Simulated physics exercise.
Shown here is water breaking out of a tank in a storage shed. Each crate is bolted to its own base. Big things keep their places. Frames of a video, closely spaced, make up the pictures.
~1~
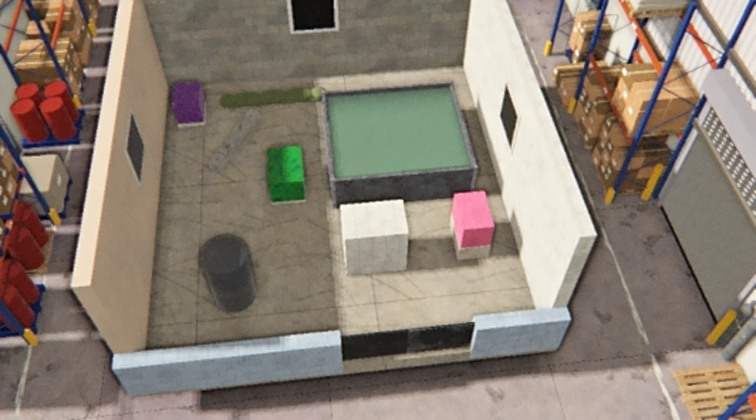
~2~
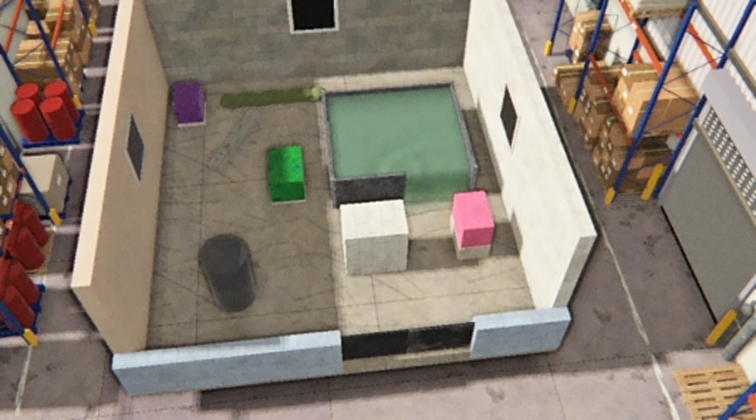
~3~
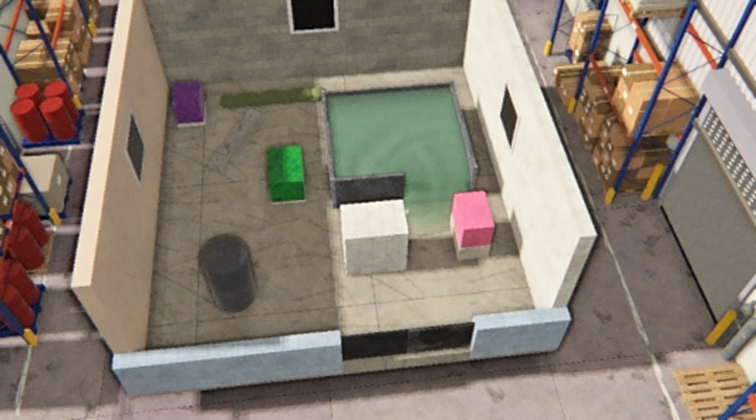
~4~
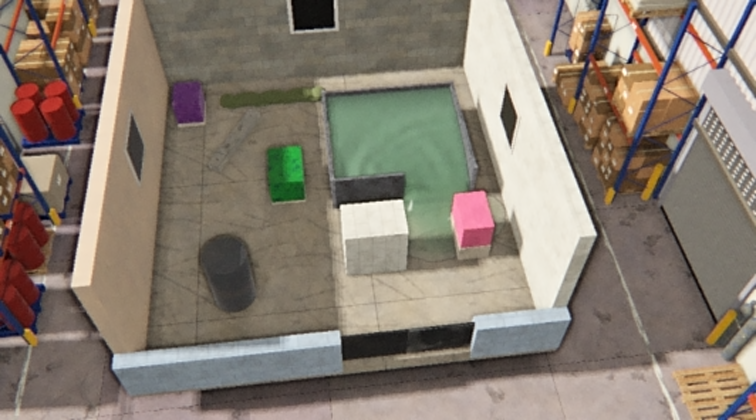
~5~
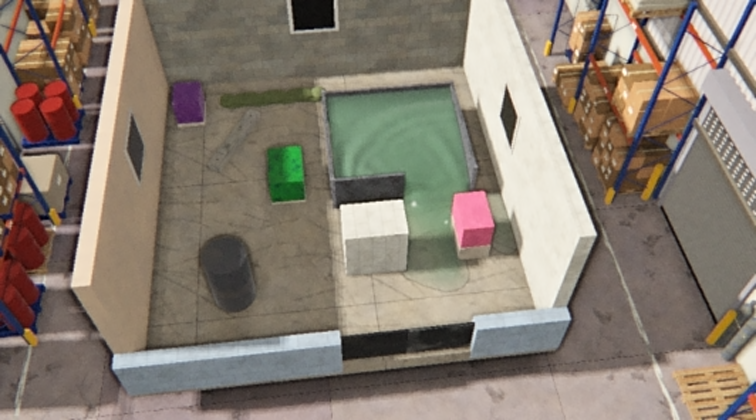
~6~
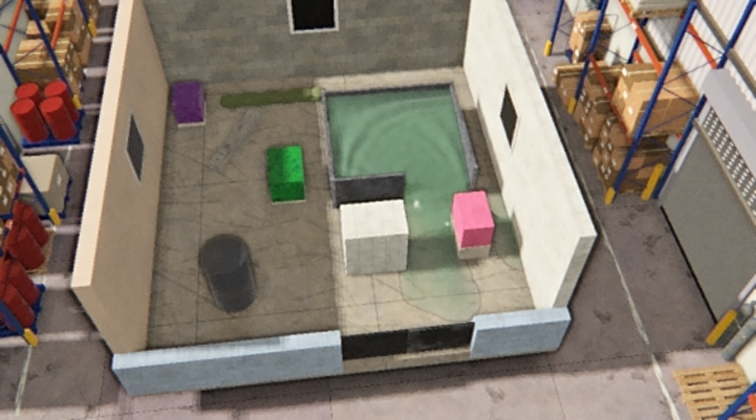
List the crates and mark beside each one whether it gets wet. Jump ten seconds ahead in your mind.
Pink crate - gets wet; green crate - gets wet; purple crate - gets wet.
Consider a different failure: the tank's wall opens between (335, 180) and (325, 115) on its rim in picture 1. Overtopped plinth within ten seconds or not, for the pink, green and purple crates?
I'd say the pink crate stays clear, while the green crate is overrun and the purple crate is overrun.
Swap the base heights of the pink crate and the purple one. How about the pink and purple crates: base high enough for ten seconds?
The pink crate is reached and the purple crate is not reached.
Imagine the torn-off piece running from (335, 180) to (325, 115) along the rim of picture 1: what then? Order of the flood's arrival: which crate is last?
That would be the one in pink.
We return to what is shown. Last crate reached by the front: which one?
I'd name the purple one.
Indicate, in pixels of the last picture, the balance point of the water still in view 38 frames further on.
The water's centre sits above (366, 216).
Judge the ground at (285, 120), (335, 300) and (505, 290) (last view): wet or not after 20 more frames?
Result by point, in sequence: Unwetted, then waterlogged, then waterlogged.
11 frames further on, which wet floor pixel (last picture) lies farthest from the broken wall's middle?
At roughly (225, 364).
A moment on, water covers 25 % of the floor; the pink crate water round its plinth, the green crate not reached, the purple crate not reached.
Next, water covers 35 % of the floor; the pink crate water round its plinth, the green crate water round its plinth, the purple crate not reached.
Then, water covers 55 % of the floor; the pink crate water round its plinth, the green crate water round its plinth, the purple crate not reached.
Later, water covers 85 % of the floor; the pink crate water round its plinth, the green crate water round its plinth, the purple crate water round its plinth.
In the end, water covers 95 % of the floor; the pink crate was topped, the green crate was topped, the purple crate was topped.
